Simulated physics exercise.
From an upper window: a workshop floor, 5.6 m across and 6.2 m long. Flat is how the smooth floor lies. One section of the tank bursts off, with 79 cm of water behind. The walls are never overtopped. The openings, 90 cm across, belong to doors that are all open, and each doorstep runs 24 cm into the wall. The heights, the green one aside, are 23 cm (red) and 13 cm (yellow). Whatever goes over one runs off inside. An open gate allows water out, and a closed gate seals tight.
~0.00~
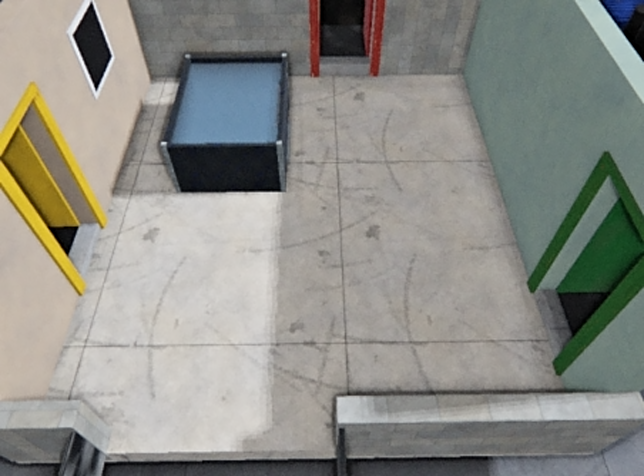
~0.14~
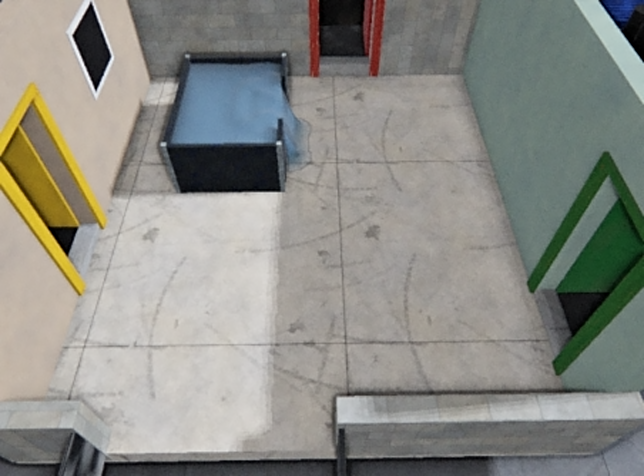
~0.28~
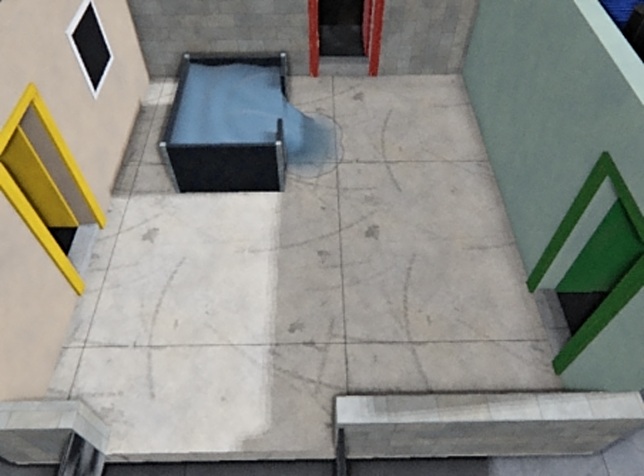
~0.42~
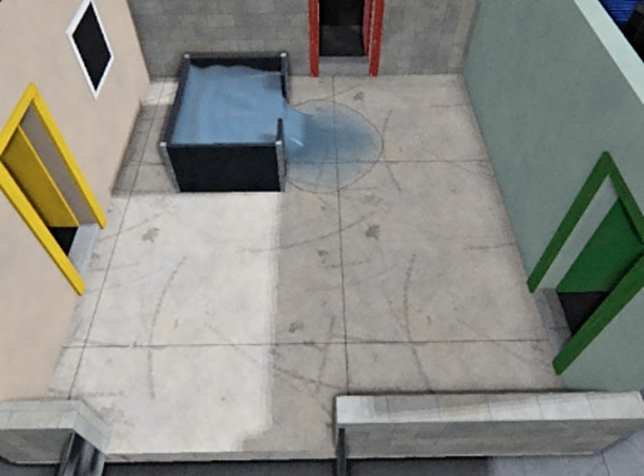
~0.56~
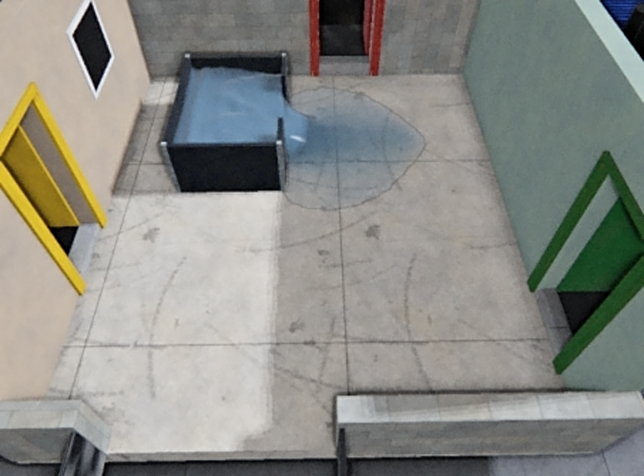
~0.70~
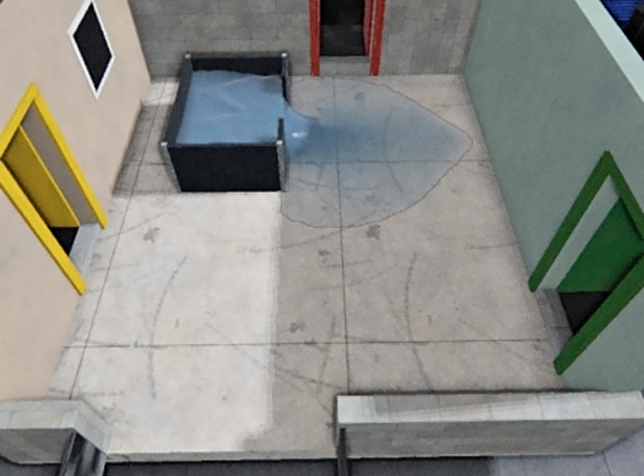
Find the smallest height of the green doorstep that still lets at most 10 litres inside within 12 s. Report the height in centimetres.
The smallest height is roughly 11.5 cm.
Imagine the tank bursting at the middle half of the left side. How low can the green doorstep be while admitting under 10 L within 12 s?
Close to 7.0 cm at the least.
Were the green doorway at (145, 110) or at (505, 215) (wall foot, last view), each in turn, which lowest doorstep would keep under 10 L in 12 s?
In turn: About 8.0 cm, about 18 cm.
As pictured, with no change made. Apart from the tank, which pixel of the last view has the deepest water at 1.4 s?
Near (463, 76).
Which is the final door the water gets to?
The yellow one.
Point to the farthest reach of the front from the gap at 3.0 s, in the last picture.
Around (575, 421).
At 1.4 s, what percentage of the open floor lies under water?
35 %.
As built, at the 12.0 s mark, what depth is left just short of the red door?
Some 4.0 cm.
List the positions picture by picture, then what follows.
The first frame shows the tank at (231, 102) is whole and still, 79 cm deep; the green door at (579, 279) is dry.
In the second frame, the gap is at (282, 127), the front 0.4 m out at (306, 161); the back of the tank holds 79 cm.
In the third frame, water pours out at (282, 130) and has run 0.8 m, to (336, 158); about 13 cm deep outside, 76 cm at the back.
In the fourth frame, the front is at (378, 144), 1.5 m from the gap at (282, 130); 2.2 m2 of floor is wet, 69 cm left at the back.
In the fifth frame, the front is at (420, 143), 2.2 m from the gap at (283, 130); 4.1 m2 of floor is wet, 67 cm left at the back.
In the sixth frame, the gap is at (283, 130), the front 2.9 m out at (466, 143); the back of the tank holds 63 cm; 2.4 m in a straight line remain to the green door at (579, 279).
After 1.4 s water covers 35 % of the floor, deepest (47 cm) near (463, 76); it has not reached the green door.
After 3.0 s water covers 40 % of the floor, deepest (27 cm) near (553, 404); 9 cm at the green door, 0 litres in over its 10 cm doorstep.
After 12.0 s water covers 100 % of the floor, deepest (11 cm) near (119, 180); 7 cm at the green door, 20 litres in over its 10 cm doorstep.
At the green door as built, the water arrived by 1.9 s and peaked near 13 cm at 6.4 s.
Run again over the same 12 s with other heights there, 24 litres in over 9.5 cm, 5 litres over 13 cm. The limit of 10 litres is kept from about 11.5 cm up.
